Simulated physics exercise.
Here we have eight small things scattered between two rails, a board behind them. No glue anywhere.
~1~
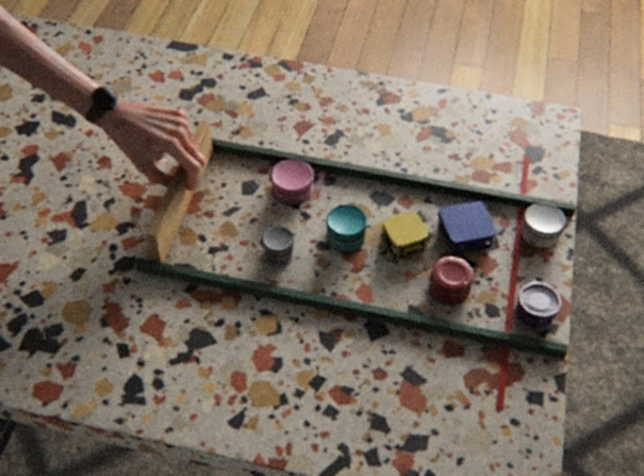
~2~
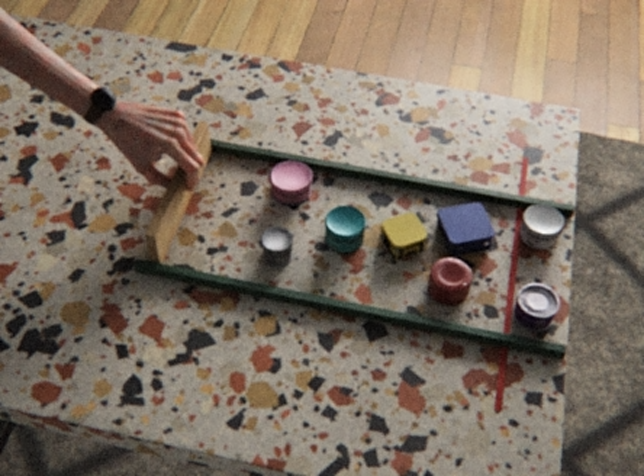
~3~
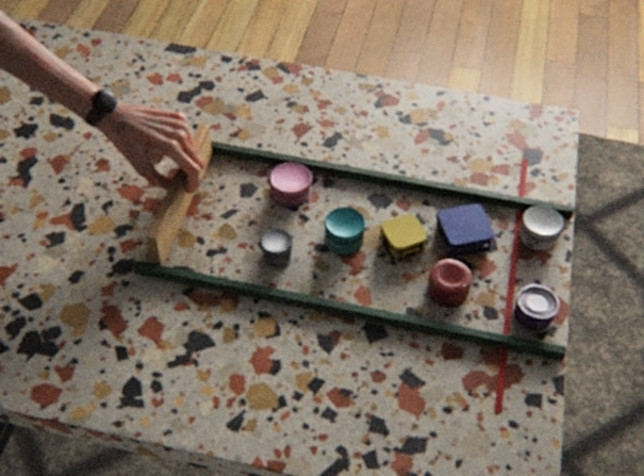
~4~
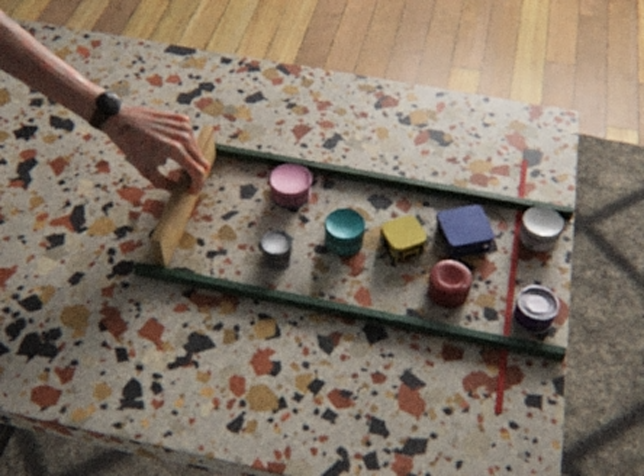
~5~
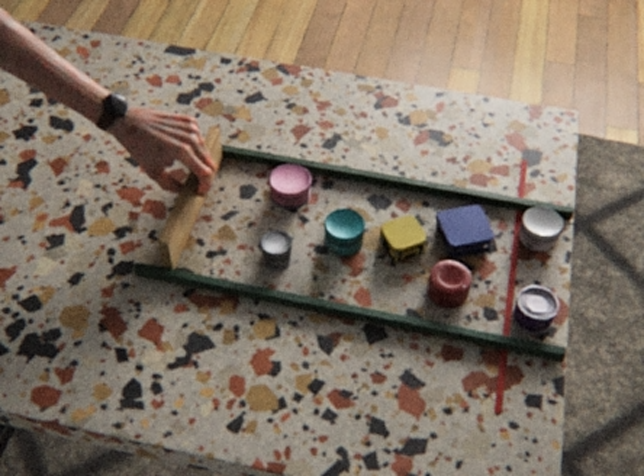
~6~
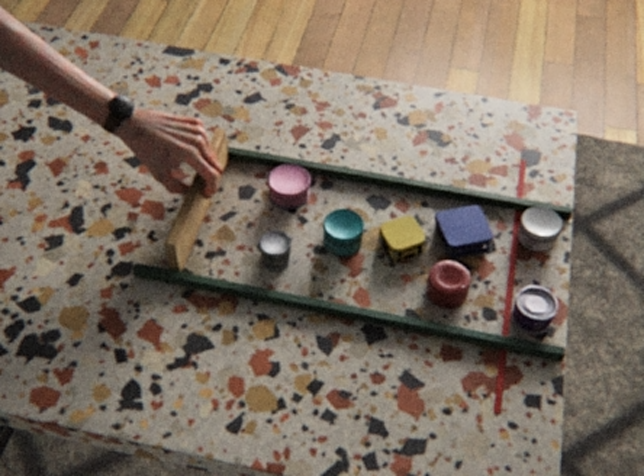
To begin with, a hand grips a wooden board at the left end of two green rails, with eight small pots and cases scattered between them on a speckled surface. The hand then slides the board slightly to the right, while the objects stay practically still, untouched by it.
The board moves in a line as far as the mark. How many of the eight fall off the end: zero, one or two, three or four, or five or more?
The number that fall off is three or four.
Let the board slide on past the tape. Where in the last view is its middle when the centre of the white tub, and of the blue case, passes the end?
About (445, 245), and (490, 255) for the other.
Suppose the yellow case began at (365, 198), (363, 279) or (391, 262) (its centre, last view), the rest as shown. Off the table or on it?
The yellow case goes over; holds on; survives.
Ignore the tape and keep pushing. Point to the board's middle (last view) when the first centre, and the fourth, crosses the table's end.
About (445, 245), then (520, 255).
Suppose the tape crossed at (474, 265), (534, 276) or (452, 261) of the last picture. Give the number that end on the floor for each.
The counts: 1, 5 and 1.
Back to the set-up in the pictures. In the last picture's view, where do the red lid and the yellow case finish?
The red lid at (564, 308), the yellow case at (565, 259).
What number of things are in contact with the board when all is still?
The number is 3.
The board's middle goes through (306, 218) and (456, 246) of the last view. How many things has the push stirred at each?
The counts are 2 and 8.
Soon after, none off yet; purple pot at rest near (534, 310); white tub at rest near (539, 229); blue case at rest near (463, 232).
Then, none off yet; purple pot at rest near (534, 310); white tub at rest near (539, 229); blue case moved a little near (475, 231).
Further on, none off yet; purple pot moved a little near (553, 315); white tub tipped well over near (594, 235); blue case moved well along near (545, 233).
At rest, the number that fall off is three or four; fallen, blue case, white tub and purple pot.
